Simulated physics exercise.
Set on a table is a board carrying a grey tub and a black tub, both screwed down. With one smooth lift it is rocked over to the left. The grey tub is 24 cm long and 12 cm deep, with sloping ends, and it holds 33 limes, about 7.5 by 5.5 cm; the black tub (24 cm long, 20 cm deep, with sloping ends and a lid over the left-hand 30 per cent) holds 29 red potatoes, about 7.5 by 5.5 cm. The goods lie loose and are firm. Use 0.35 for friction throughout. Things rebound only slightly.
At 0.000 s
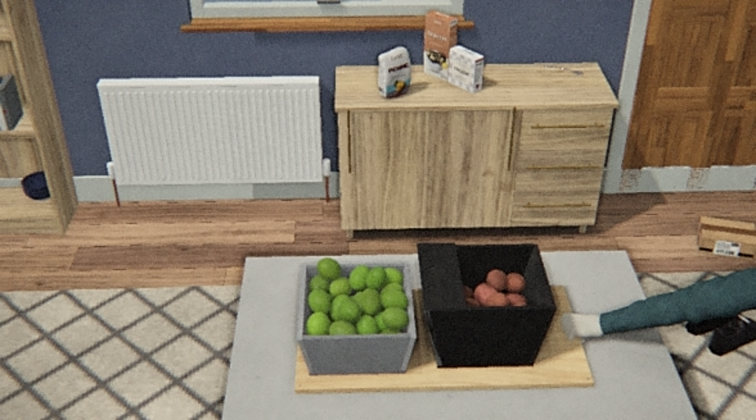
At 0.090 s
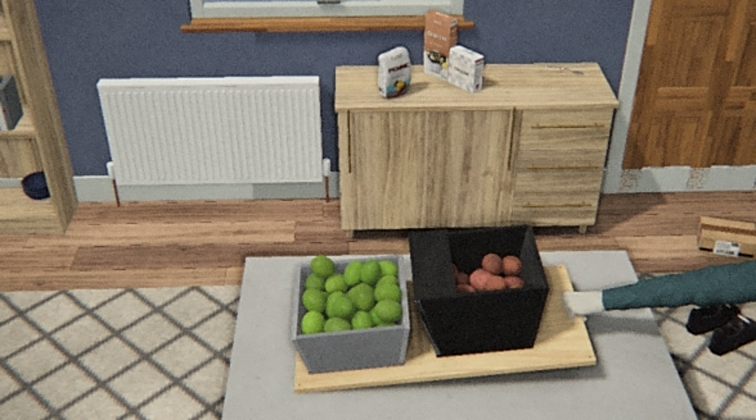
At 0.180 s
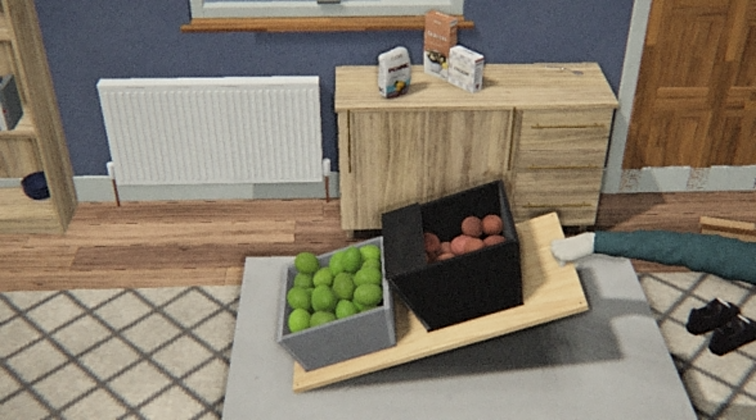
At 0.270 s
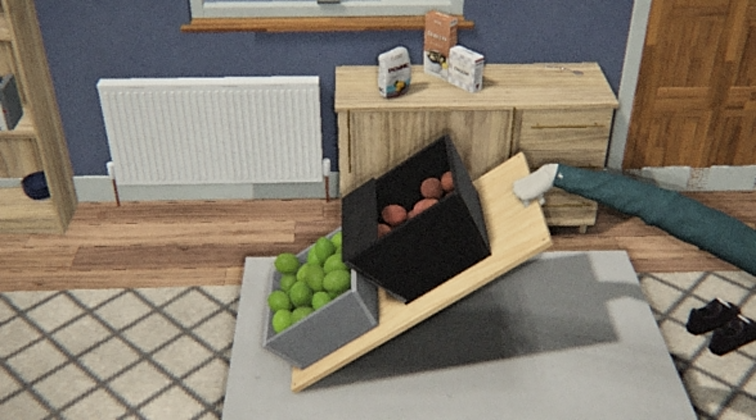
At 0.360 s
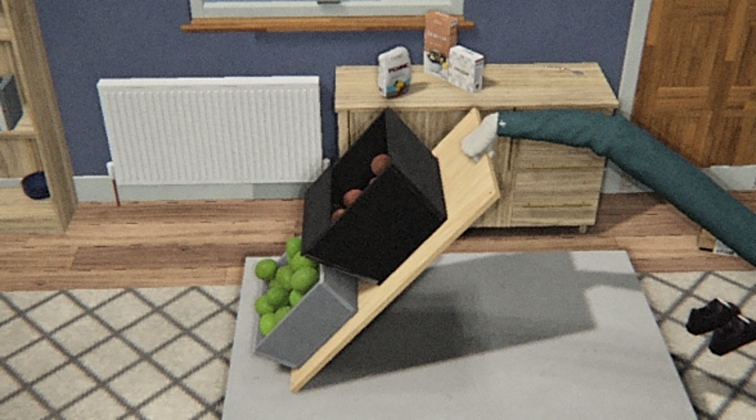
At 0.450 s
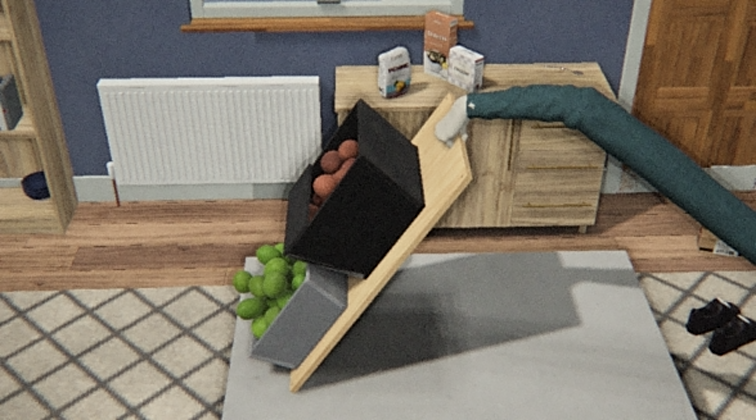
A board holding a tub of limes and a tub of potatoes is tilted steeply left by a gloved hand.
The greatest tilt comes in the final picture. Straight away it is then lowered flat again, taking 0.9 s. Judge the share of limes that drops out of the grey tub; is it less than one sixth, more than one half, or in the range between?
Share lost: One sixth up to half.
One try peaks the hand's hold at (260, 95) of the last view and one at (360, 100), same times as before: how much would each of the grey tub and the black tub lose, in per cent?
Loss per try - grey tub 100 / 60 percent, black tub 80 / 50 percent.
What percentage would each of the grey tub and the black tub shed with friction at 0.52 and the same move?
In that case grey tub 30, black tub 20 per cent.
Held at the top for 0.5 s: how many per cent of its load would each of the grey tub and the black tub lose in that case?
That would cost grey tub 30 per cent of its load and black tub 20 per cent.
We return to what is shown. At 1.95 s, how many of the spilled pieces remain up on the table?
I'd say close to 1 in all.
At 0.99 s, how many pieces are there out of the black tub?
About, black tub: 8.
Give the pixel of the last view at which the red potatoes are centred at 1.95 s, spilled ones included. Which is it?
Roughly at (446, 321).
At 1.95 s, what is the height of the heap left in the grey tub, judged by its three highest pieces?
It reaches close to 14 cm.
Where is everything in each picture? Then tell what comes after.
In the first picture (places track the rim corner closest to us here), grey tub (302, 337); black tub (429, 309); tipped 0°; all still inside.
The second picture shows grey tub (296, 337); black tub (420, 299); tipped 6°.
The third picture shows grey tub (282, 338); black tub (391, 277); tipped 20°.
The fourth picture shows grey tub (266, 343); black tub (348, 259); tipped 37°.
The fifth picture shows grey tub (255, 349); black tub (307, 252); tipped 51°.
The sixth picture shows grey tub (251, 352); black tub (289, 252); tipped 57°; all still inside.
After 0.69 s, tilt 47°; the grey tub is down by 8 of 33 and the black tub is down by 4 of 29.
After 0.99 s, tilt 20°; the grey tub is down by 11 of 33 and the black tub is down by 7 of 29.
After 1.41 s, tilt 0°; the grey tub is down by 11 of 33 and the black tub is down by 7 of 29.
Final count (at 1.95 s), the grey tub is down by 11 of 33 and the black tub is down by 7 of 29. Asked share, 11 of 33, 33 per cent.
